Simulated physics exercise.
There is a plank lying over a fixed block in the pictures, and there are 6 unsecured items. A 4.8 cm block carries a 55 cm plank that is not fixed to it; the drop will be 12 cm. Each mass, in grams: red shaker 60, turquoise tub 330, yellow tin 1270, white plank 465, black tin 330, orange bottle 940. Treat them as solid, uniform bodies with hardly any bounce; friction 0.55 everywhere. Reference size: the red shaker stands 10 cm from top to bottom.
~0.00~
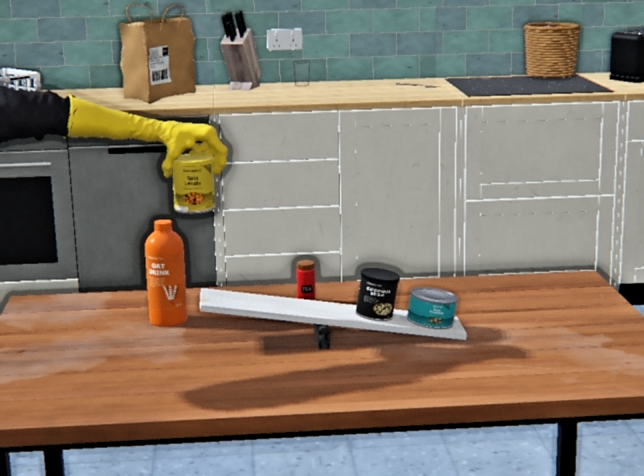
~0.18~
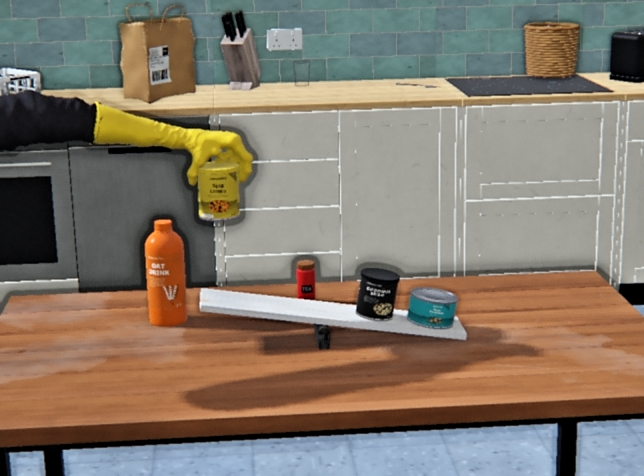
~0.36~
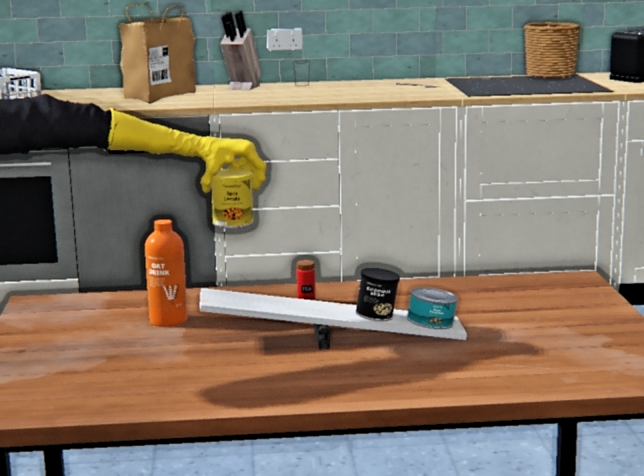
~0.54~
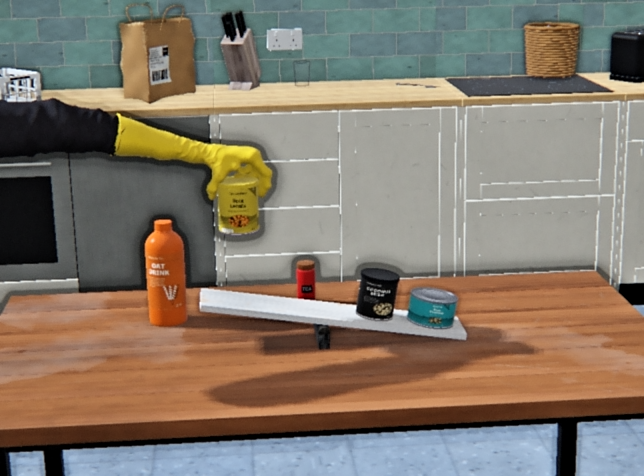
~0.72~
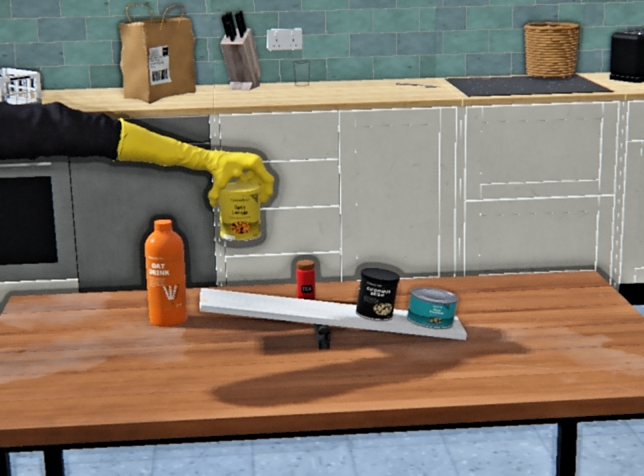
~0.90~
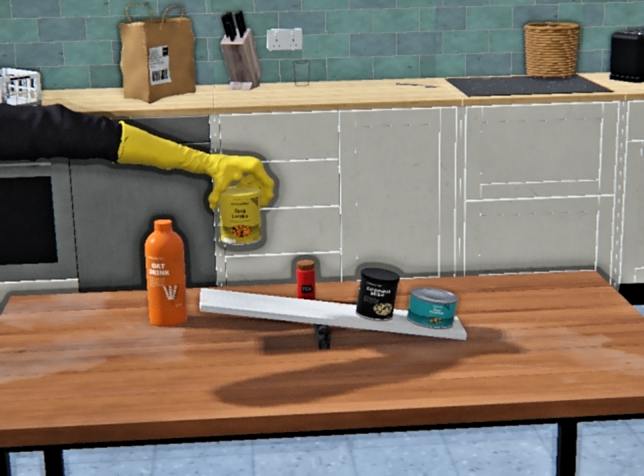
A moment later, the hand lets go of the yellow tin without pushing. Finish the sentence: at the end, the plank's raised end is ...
... resting low.
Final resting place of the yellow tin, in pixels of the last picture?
At about (236, 305).
By 1.20 s, plank at 4°, tipped the other way; yellow tin tilted 10° near (245, 290); turquoise tub tilted 13°; black tin tilted 13°.
By 1.30 s, plank at 11°, tipped the other way; yellow tin tilted 15° near (234, 304); turquoise tub tilted 42°; black tin tilted 43°.
By 1.40 s, plank at 11°, tipped the other way; yellow tin tilted 17° near (233, 304); turquoise tub tilted 58°; black tin on its side.
By 1.50 s, plank at 11°, tipped the other way; yellow tin tilted 11° near (236, 304); turquoise tub tilted 69°; black tin on its side.
When it is over (2.4 s), plank at 11°, tipped the other way; lying over on the table or plank, turquoise tub and black tin; not toppled but over 4 cm from the start, yellow tin; the other 3 within 4 cm of the start. End places, in pixels of the last picture, yellow tin near (236, 305). The plank swings over.
